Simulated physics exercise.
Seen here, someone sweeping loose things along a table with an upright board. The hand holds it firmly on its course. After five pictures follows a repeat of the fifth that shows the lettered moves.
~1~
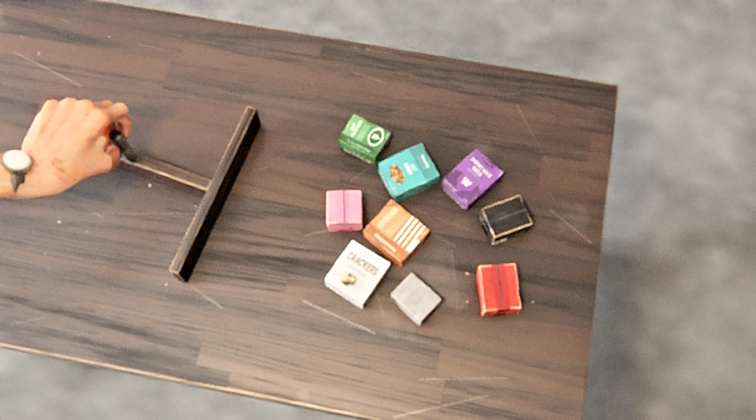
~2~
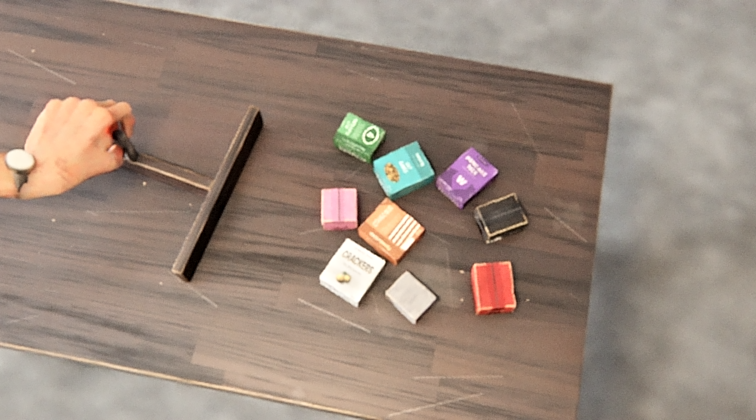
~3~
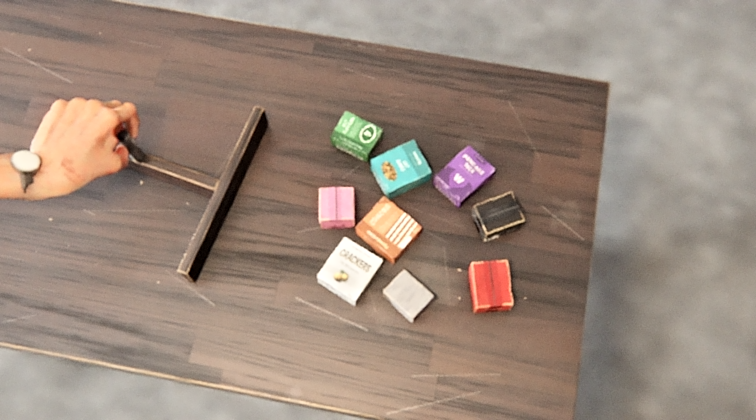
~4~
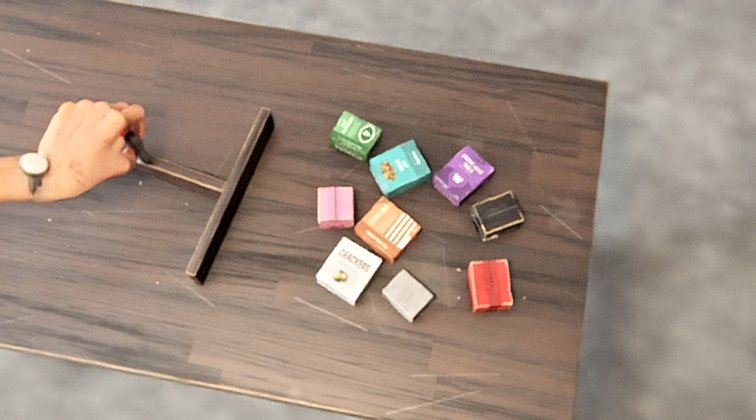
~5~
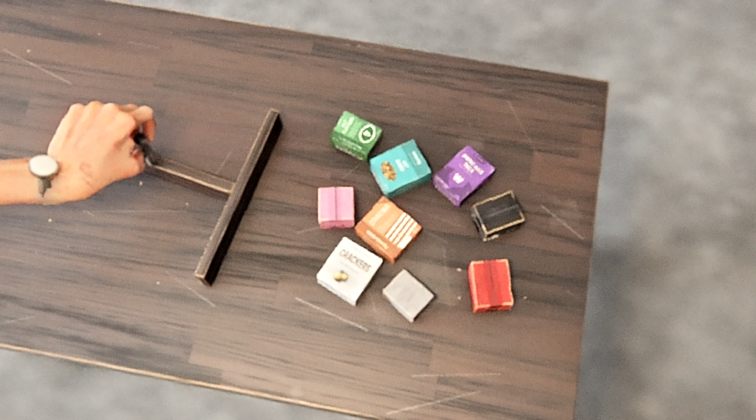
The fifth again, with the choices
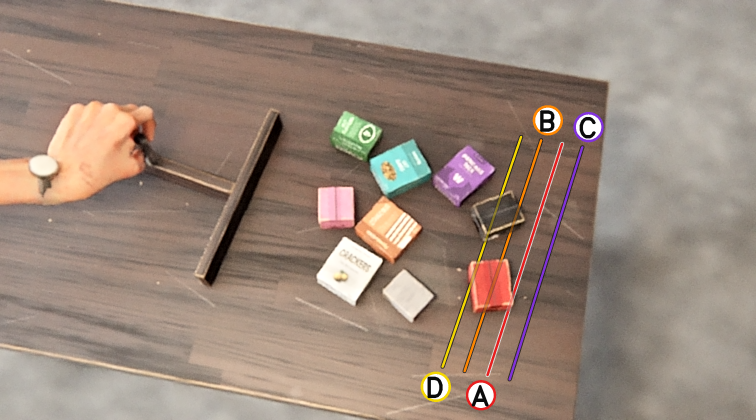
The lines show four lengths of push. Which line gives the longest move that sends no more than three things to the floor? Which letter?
The farthest such stop is A.
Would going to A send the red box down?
Yes.
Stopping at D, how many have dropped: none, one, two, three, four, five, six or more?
The count is none.
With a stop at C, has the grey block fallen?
Yes.
On the marked copy, A at (527, 254); B at (505, 250); C at (548, 258); D at (484, 246).
Following A. Soon after the start, board (341, 208); green packet (400, 134); turquoise box (404, 175).
Later, board (444, 226); black box (547, 231); red box (537, 301).
In the end, board (528, 241); black box over the edge; red box over the edge; three fallen.
As for the rest, B is within the limit but short; C drops five; D is within the limit but short.
